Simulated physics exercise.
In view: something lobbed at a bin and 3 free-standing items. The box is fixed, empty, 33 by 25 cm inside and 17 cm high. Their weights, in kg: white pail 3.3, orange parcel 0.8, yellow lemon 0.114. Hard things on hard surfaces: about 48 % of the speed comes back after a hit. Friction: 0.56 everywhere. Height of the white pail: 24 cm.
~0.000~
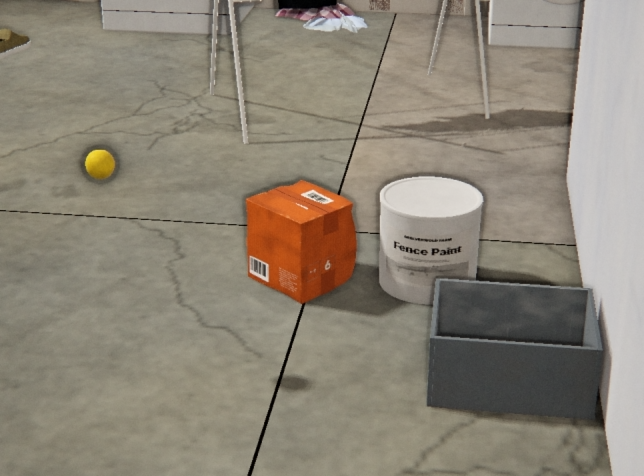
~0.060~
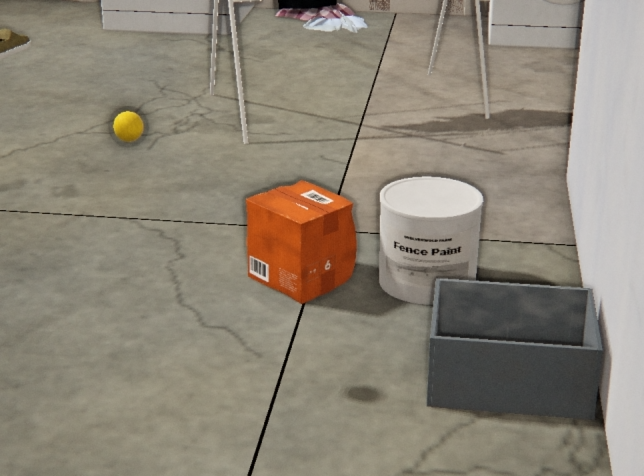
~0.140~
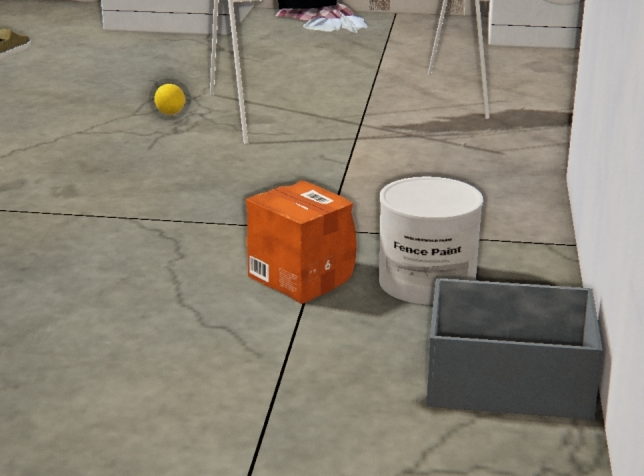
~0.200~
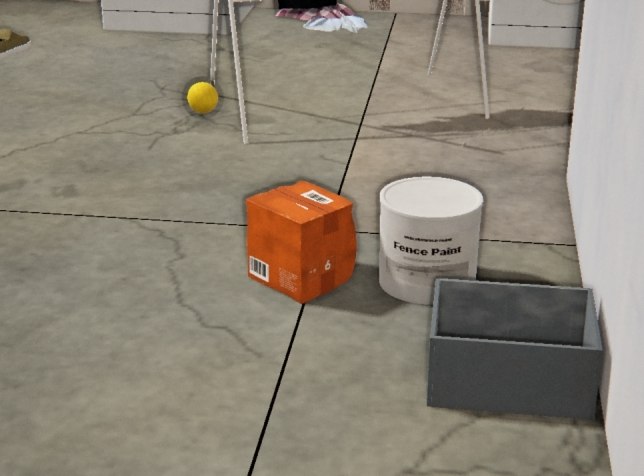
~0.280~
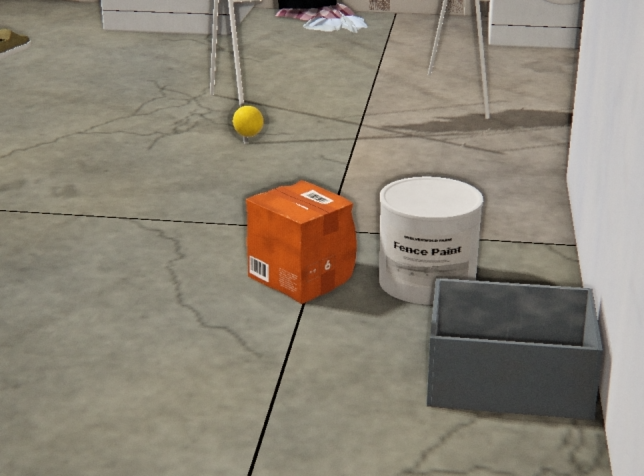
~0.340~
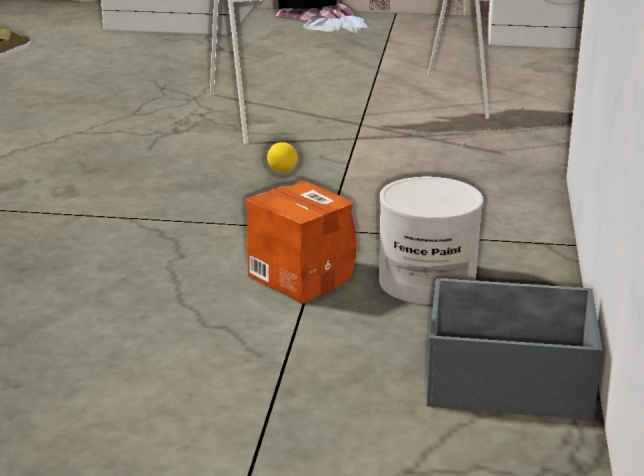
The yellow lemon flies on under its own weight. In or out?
The lemon comes to rest outside.
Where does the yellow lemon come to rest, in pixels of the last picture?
At about (312, 368).
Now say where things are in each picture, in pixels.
In the first picture, 90 cm from the box's middle; yellow lemon (100, 165); white pail (429, 240).
In the second picture, 83 cm from the box's middle; yellow lemon (129, 127); white pail (429, 240).
In the third picture, 73 cm from the box's middle; yellow lemon (170, 100); white pail (429, 240).
In the fourth picture, 66 cm from the box's middle; yellow lemon (203, 98); white pail (429, 240).
In the fifth picture, 57 cm from the box's middle; yellow lemon (248, 121); white pail (429, 240).
In the sixth picture, 50 cm from the box's middle; yellow lemon (282, 158); white pail (429, 240).
By 0.44 s, 38 cm from the box's middle; yellow lemon near (338, 251).
By 0.64 s, lemon outside, 22 cm from the box's middle; yellow lemon near (412, 330).
By 0.84 s, lemon outside, 30 cm from the box's middle; yellow lemon near (373, 370).
By 1.14 s, lemon outside, 38 cm from the box's middle; yellow lemon near (338, 369).
When it is over (2.6 s), lemon outside, 44 cm from the box's middle; the bystanders within 10 cm of the start. End places, in pixels of the last picture, yellow lemon near (312, 368).
